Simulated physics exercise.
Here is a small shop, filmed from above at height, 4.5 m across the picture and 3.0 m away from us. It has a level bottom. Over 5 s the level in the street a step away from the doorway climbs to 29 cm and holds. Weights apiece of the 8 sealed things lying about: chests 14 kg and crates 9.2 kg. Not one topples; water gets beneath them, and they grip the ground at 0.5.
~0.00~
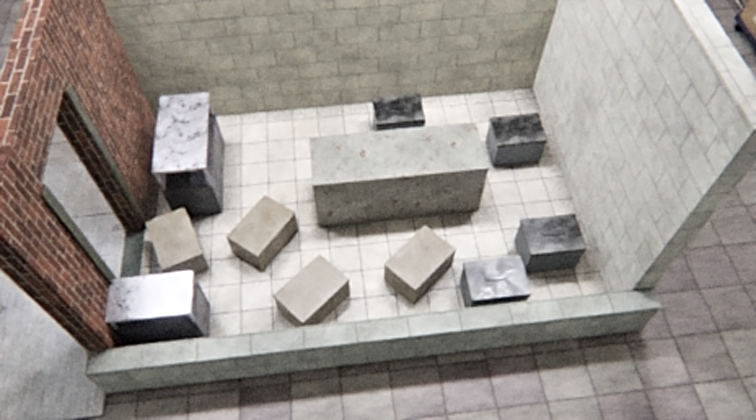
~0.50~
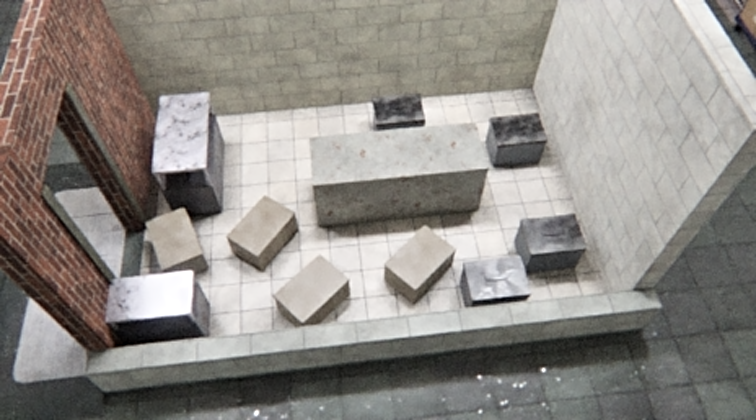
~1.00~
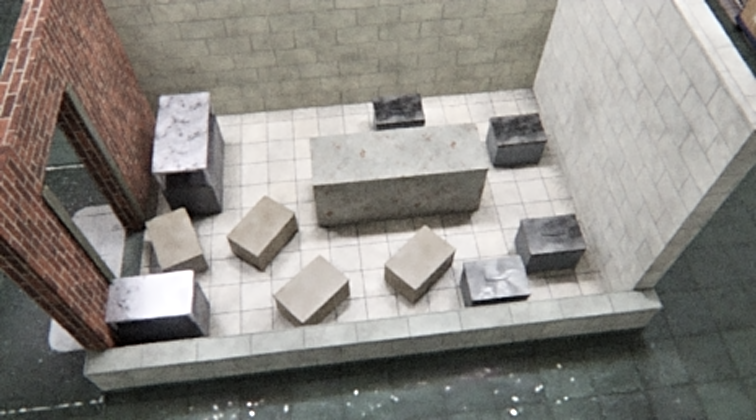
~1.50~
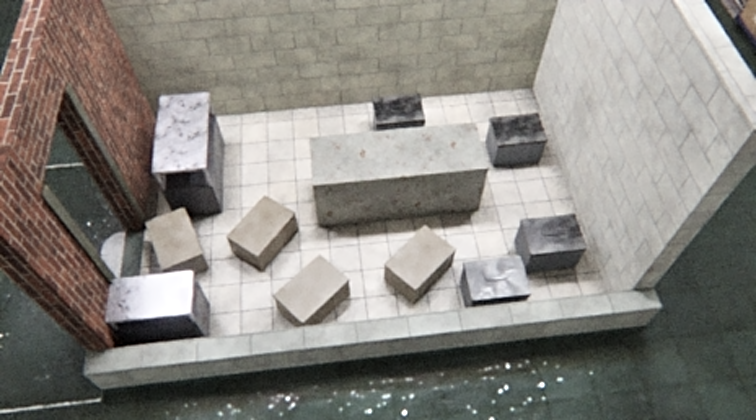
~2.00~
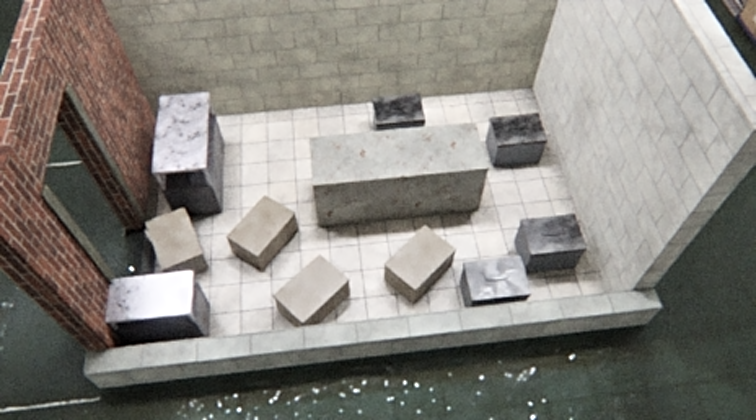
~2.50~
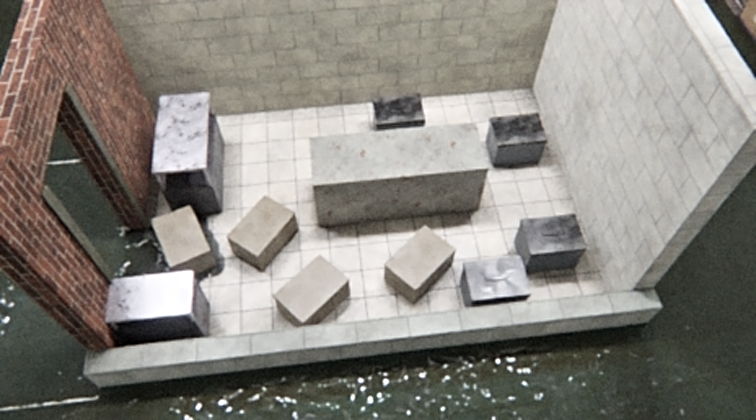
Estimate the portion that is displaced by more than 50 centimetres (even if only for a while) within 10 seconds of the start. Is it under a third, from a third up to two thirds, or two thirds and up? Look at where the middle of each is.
Upper band.
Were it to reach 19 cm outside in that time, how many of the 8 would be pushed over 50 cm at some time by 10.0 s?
5.
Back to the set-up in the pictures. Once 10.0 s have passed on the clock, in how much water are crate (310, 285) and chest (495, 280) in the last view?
Around 18 cm and 21 cm.
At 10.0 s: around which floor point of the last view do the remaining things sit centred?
Mean position approx. (450, 204).
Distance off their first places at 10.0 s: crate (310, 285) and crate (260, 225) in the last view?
Shifts: 150 cm / 250 cm.
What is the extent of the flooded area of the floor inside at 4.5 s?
About 5.0 m2.
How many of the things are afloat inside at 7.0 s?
At that moment it comes to 5.
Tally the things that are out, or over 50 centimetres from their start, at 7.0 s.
Count then: 5.
After 3.5 s 0 of 8 are over 50 cm from their spots; 0 afloat.
After 4.5 s 1 of 8 are over 50 cm from their spots; 1 afloat.
After 7.0 s 5 of 8 are over 50 cm from their spots; 5 afloat.
After 10.0 s 7 of 8 are over 50 cm from their spots, and 7 have been at some point; 8 afloat.
